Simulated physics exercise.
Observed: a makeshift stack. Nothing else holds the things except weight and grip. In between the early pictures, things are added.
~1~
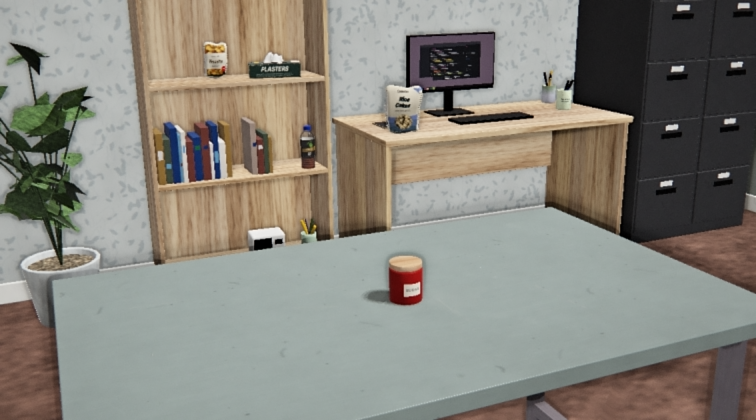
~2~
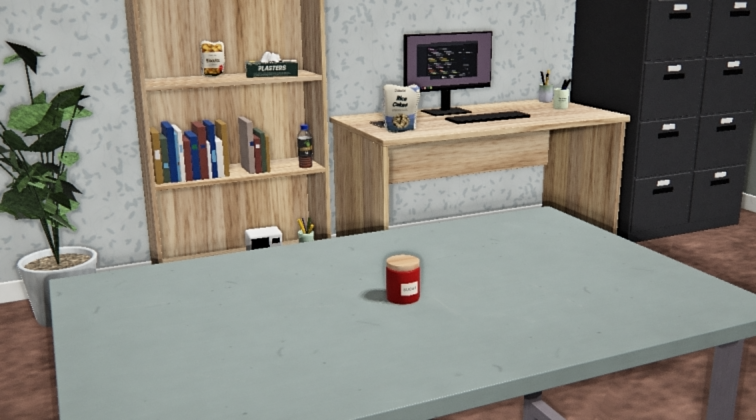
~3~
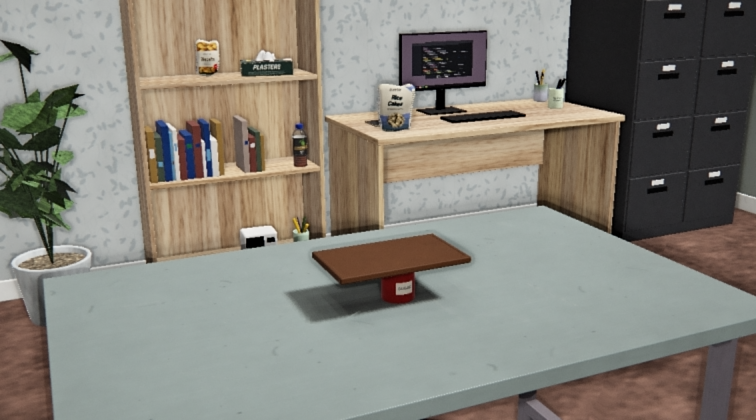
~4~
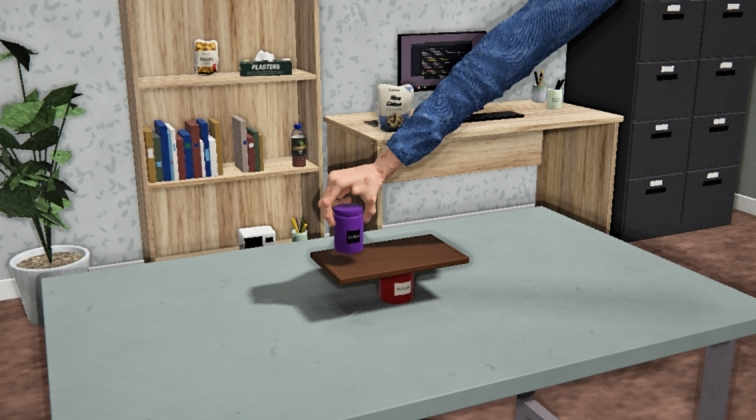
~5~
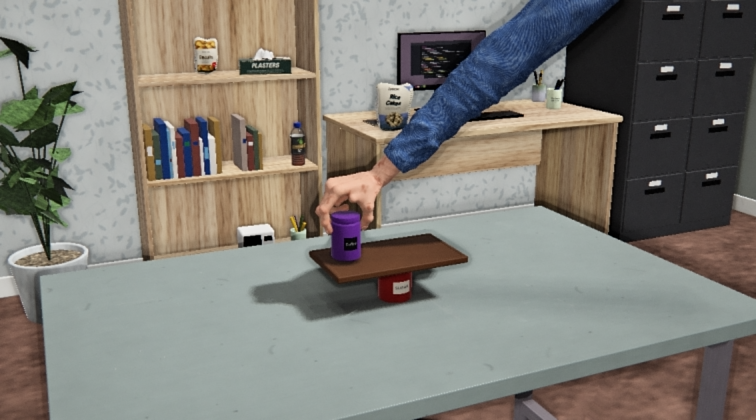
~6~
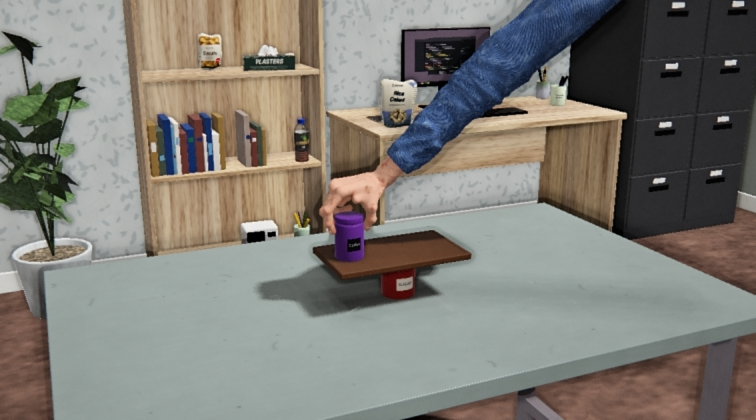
At first, a small red jar with a wooden top stands alone on a grey-green table, and then a flat, rectangular brown lid lies across it. A hand reaches in from the upper right with a purple jar, lowers it slightly and sets it on the lid's left side, still gripping it.
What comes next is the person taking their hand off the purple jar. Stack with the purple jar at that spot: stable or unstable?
Turns out something tips or drops there.
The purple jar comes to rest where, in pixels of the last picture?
Look around (315, 292) in the final frame.
Then, 0.40 s past the last view, purple jar now fallen; brown lid rocked 45° from its first pose.
Then, 1.00 s past the last view, brown lid rocked 45° from its first pose.
Finally, fallen, purple jar; down or leaning hard in the stack, brown lid; red jar still in place. Final places as the last picture's camera would see them, purple jar near (315, 292). The stack loses its balance.
